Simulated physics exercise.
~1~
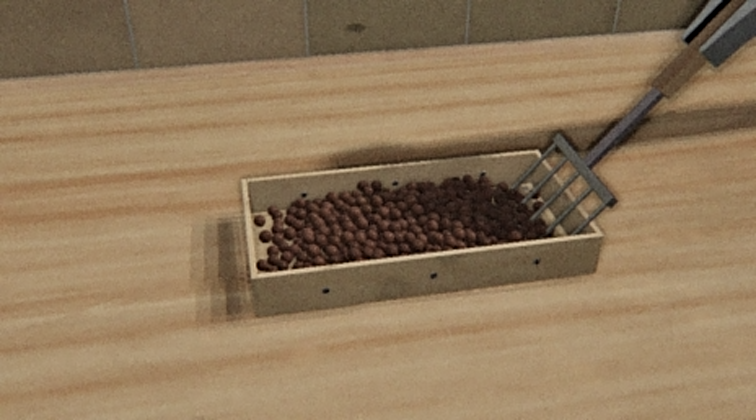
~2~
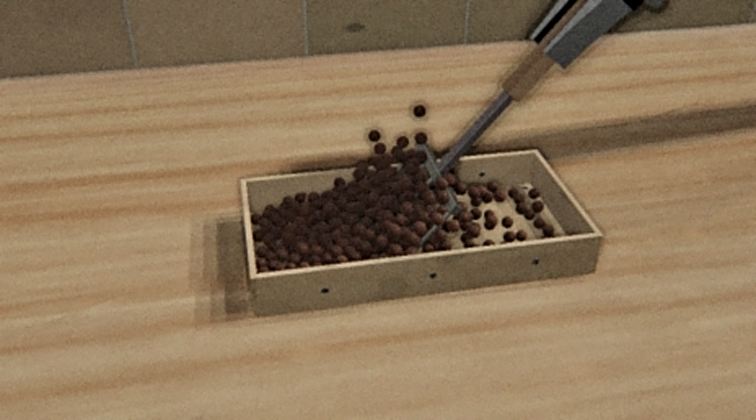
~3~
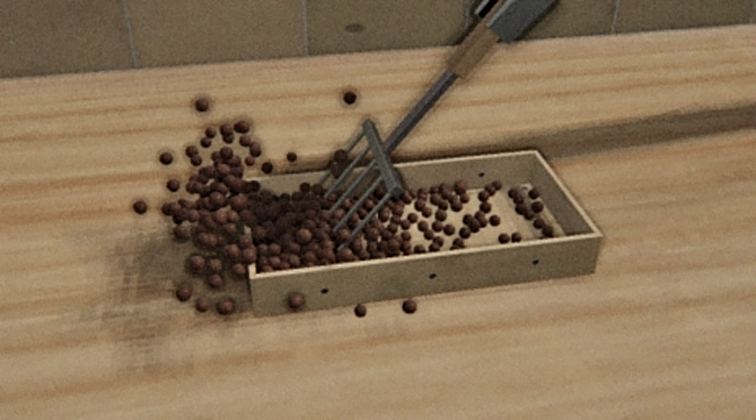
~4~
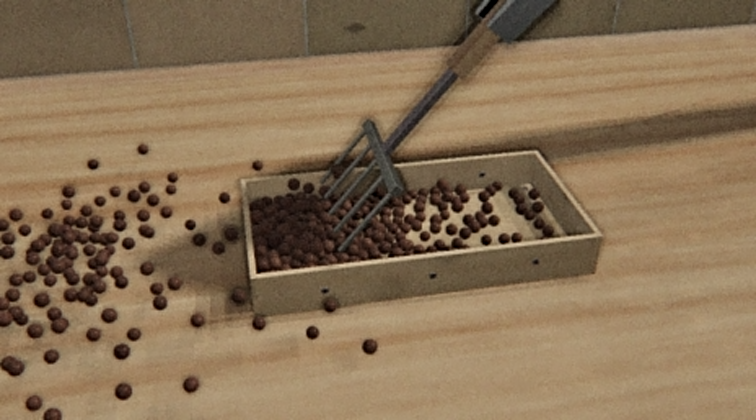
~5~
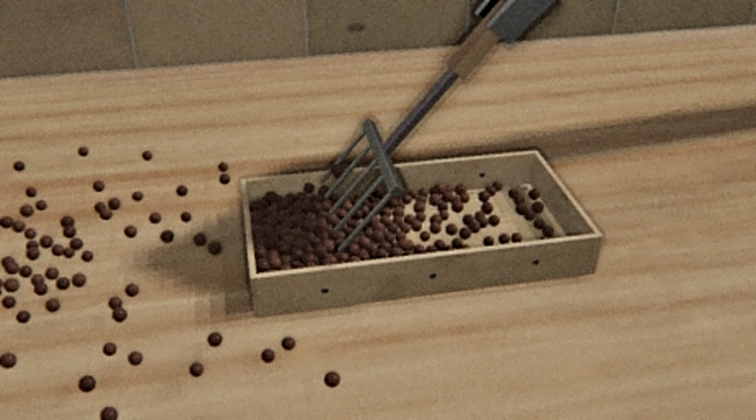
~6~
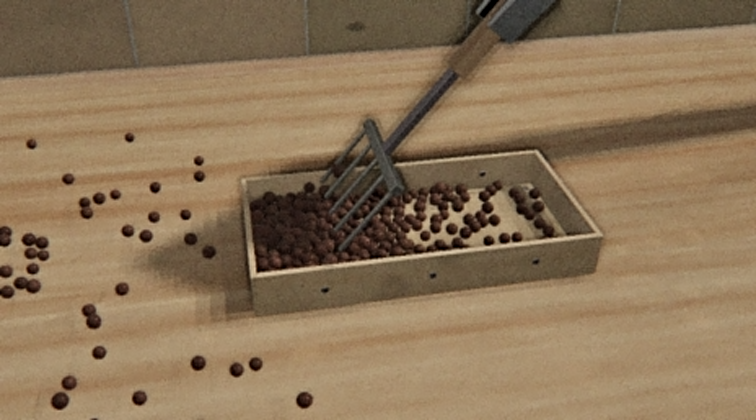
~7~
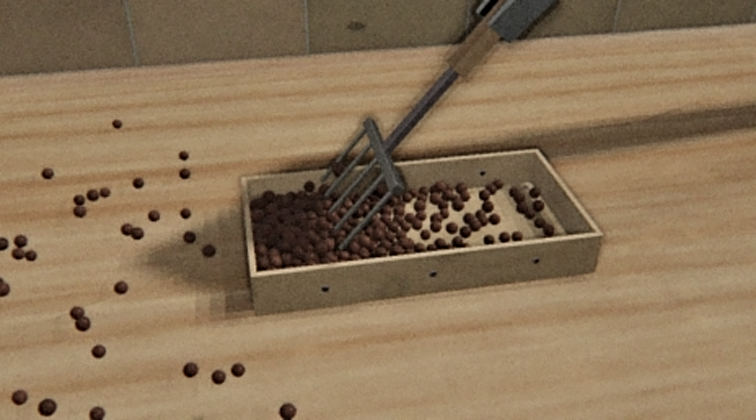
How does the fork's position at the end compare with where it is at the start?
At the start the fork is at the right end of the trough, and by the end it is farther left, resting among the beads in the left half of the trough.
